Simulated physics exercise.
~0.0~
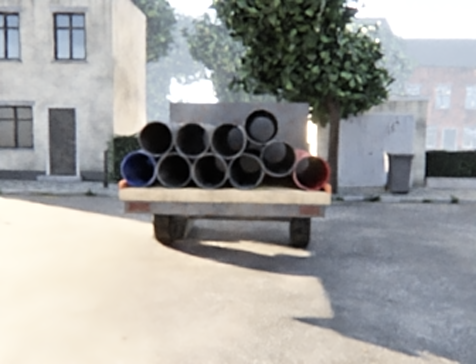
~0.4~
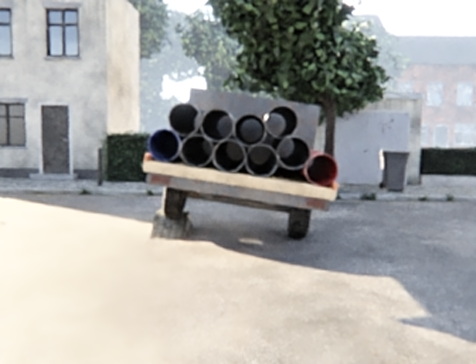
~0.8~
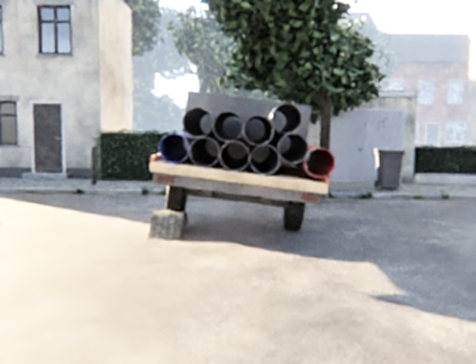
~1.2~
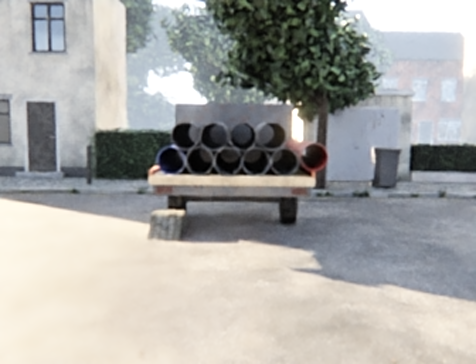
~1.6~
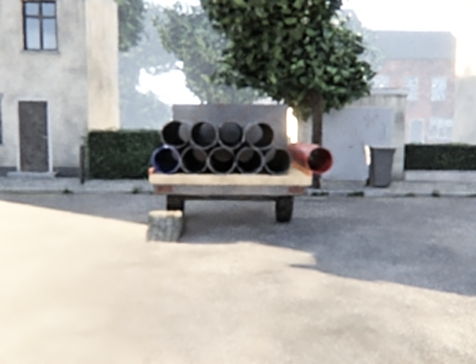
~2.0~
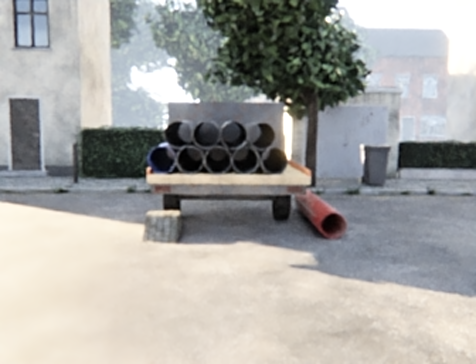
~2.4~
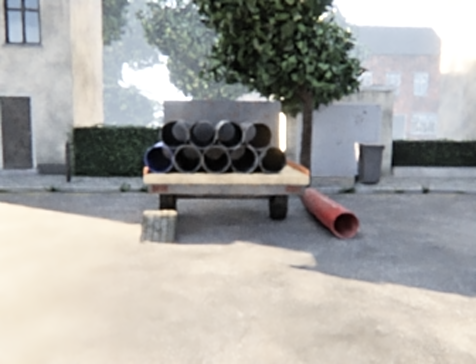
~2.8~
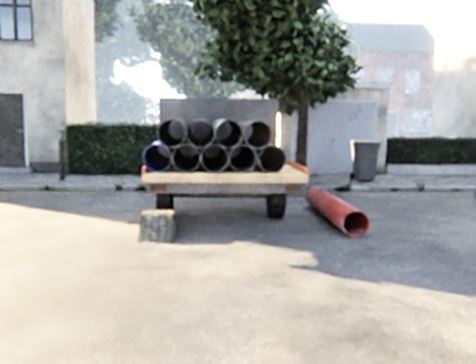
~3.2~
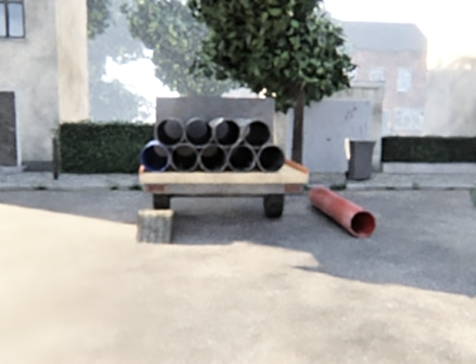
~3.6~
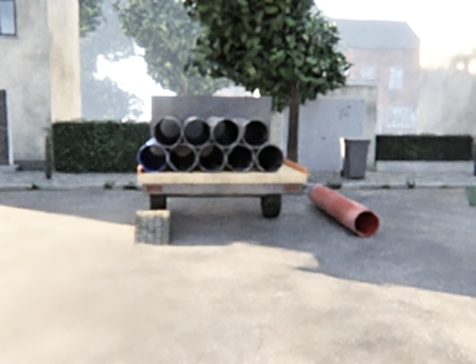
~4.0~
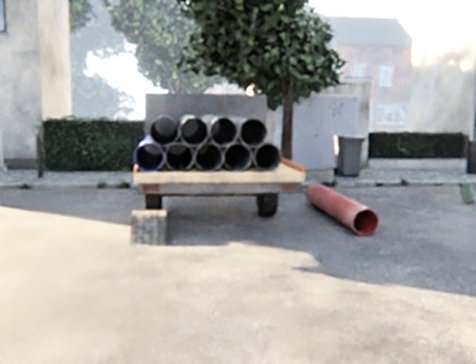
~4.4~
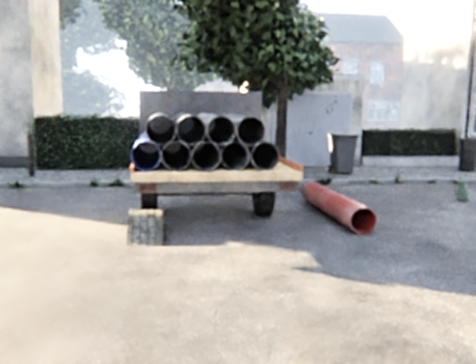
The video shows a flatbed trailer stacked with dark pipes, a blue one at left and a red one at right, tilting as its left wheel crosses a block, then levelling. The red pipe rolls off the right side onto the ground, while the blue stays aboard.
